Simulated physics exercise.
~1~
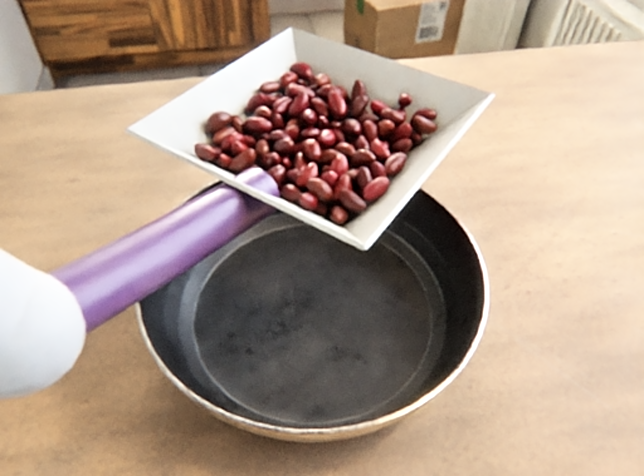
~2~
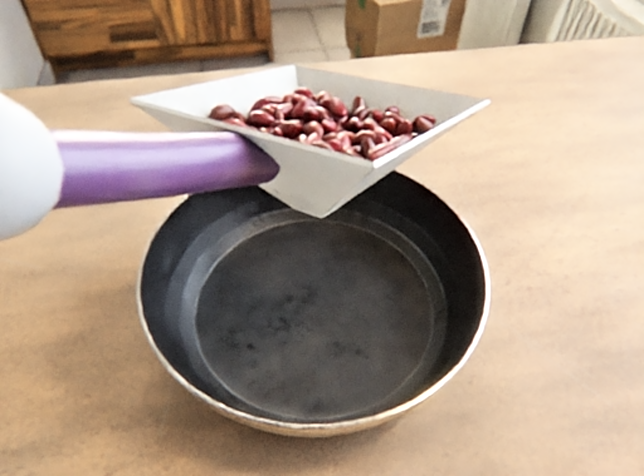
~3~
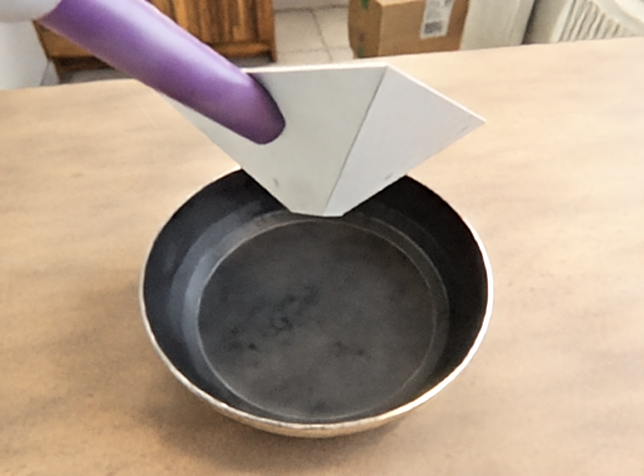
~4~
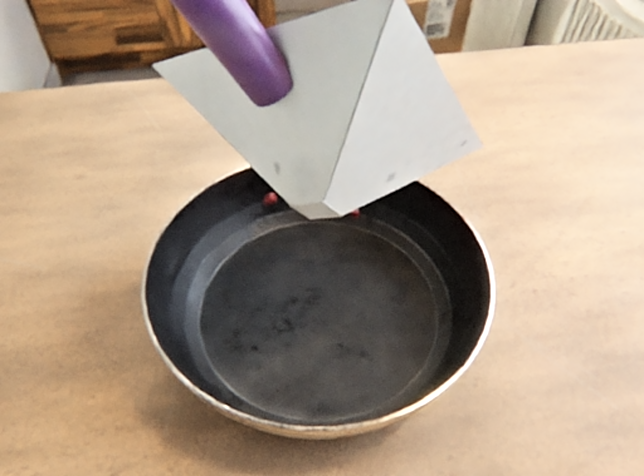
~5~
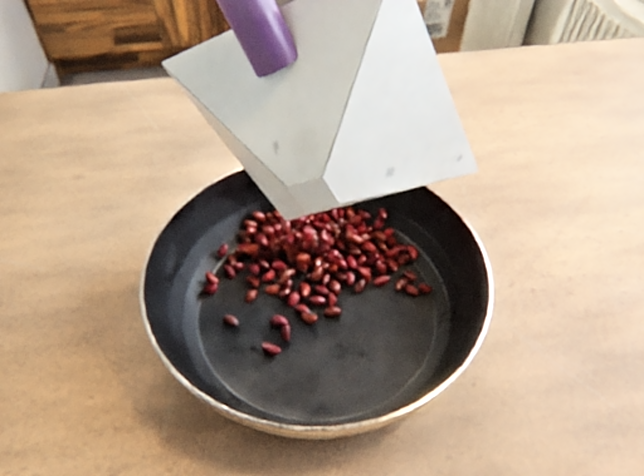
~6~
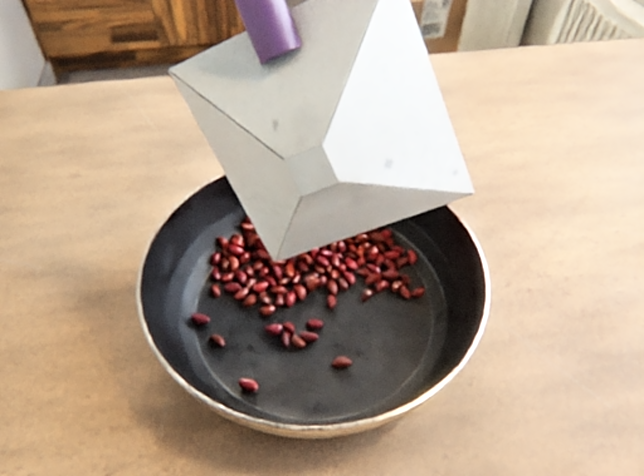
The clip shows a white, flared scoop with a purple handle holding dark red kidney beans above a dark round pan on a table. The scoop tips steadily until its underside faces the viewer, and the beans tumble out, ending scattered mostly across the back of the pan.
